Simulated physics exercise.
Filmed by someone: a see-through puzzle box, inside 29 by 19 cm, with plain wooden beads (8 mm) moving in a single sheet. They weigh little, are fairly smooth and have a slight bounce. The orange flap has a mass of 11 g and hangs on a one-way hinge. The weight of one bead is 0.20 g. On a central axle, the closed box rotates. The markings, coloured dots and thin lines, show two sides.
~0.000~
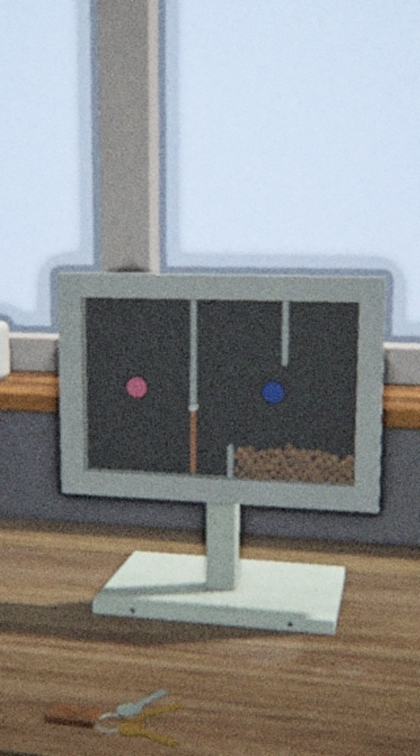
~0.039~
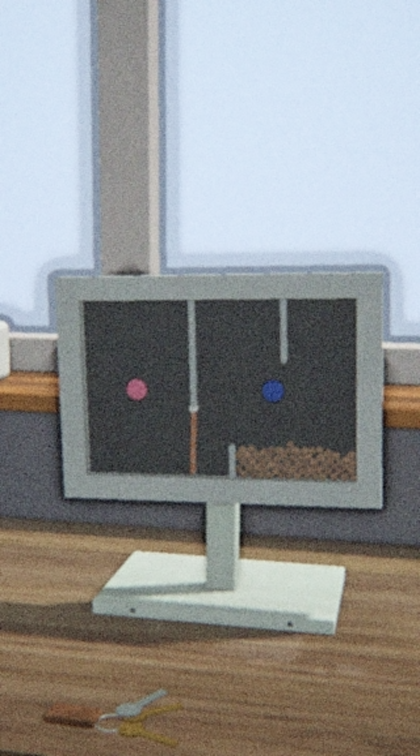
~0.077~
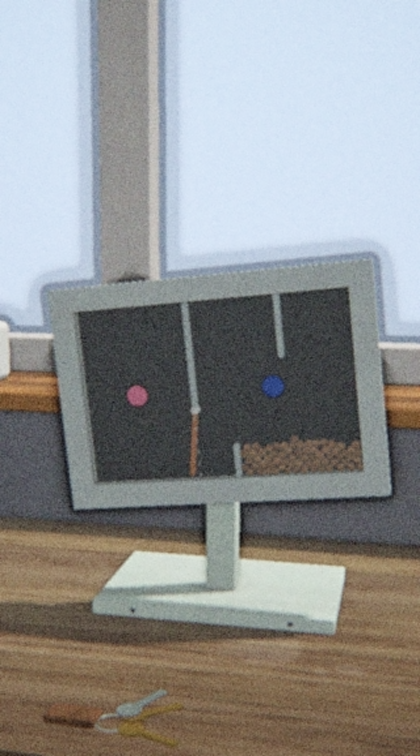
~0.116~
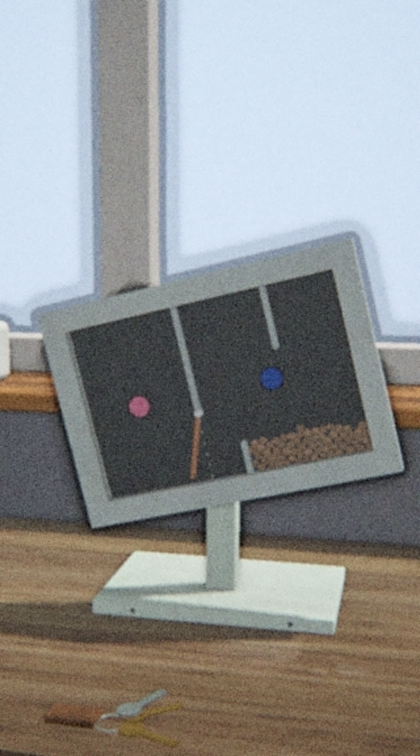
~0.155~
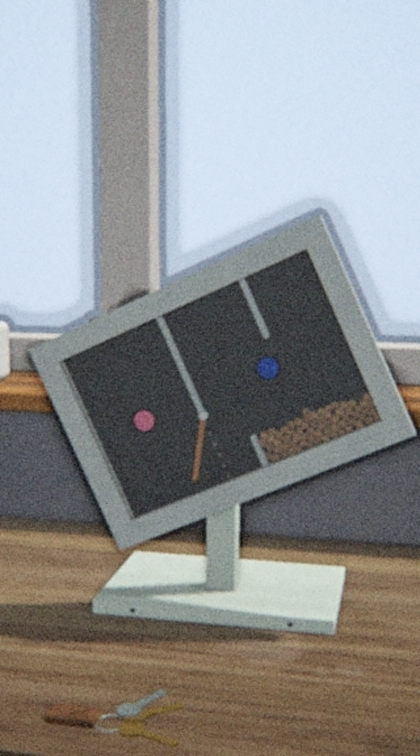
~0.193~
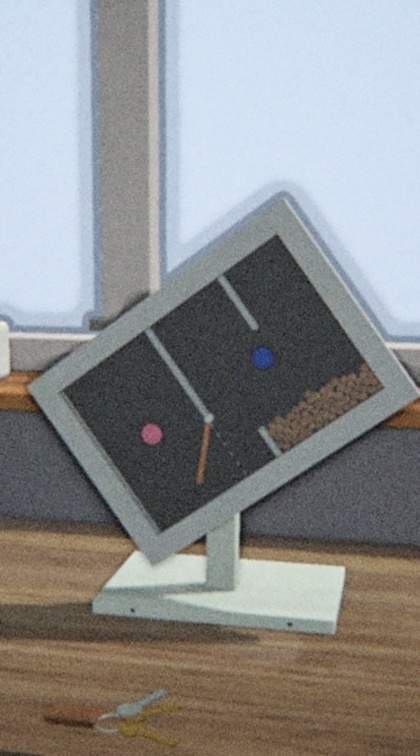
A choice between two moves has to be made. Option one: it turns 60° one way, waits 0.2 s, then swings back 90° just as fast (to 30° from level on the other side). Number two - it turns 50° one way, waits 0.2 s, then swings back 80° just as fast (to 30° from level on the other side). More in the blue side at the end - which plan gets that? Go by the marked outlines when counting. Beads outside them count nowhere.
Two.
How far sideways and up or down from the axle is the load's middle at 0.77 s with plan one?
I'd put it near 2 centimetres to the right and 8 centimetres below.
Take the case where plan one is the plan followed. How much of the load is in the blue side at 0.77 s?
I'd say some 65 in a hundred.
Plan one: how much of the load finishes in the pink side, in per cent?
Share: Approx. 30 %.
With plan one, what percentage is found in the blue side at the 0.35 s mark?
The share there is close to 100 per cent.
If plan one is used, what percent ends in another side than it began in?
Close to 30 % end up somewhere else.
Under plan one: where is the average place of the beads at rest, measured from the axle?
The middle sits around 1 cm left of it and 9 cm below it.
Plan one. 0.35 s, it stands 60° anticlockwise; the beads' middle is 10 cm right of and 3 cm above the centre; blue 100 %; orange flap open 43°.
After 0.77 s, it stands 15° anticlockwise; the beads' middle is 2 cm right of and 8 cm below the centre; pink 35 %, blue 65 %; orange flap open 15°.
After 1.00 s, it stands 30° clockwise; the beads' middle is 4 cm left of and 7 cm below the centre; pink 30 %, blue 70 %; orange flap shut.
All still by 1.6 s, it stands 30° clockwise; pink 30 %, blue 70 %; orange flap shut.
Plan two would end with pink 10 %, blue 90 %.
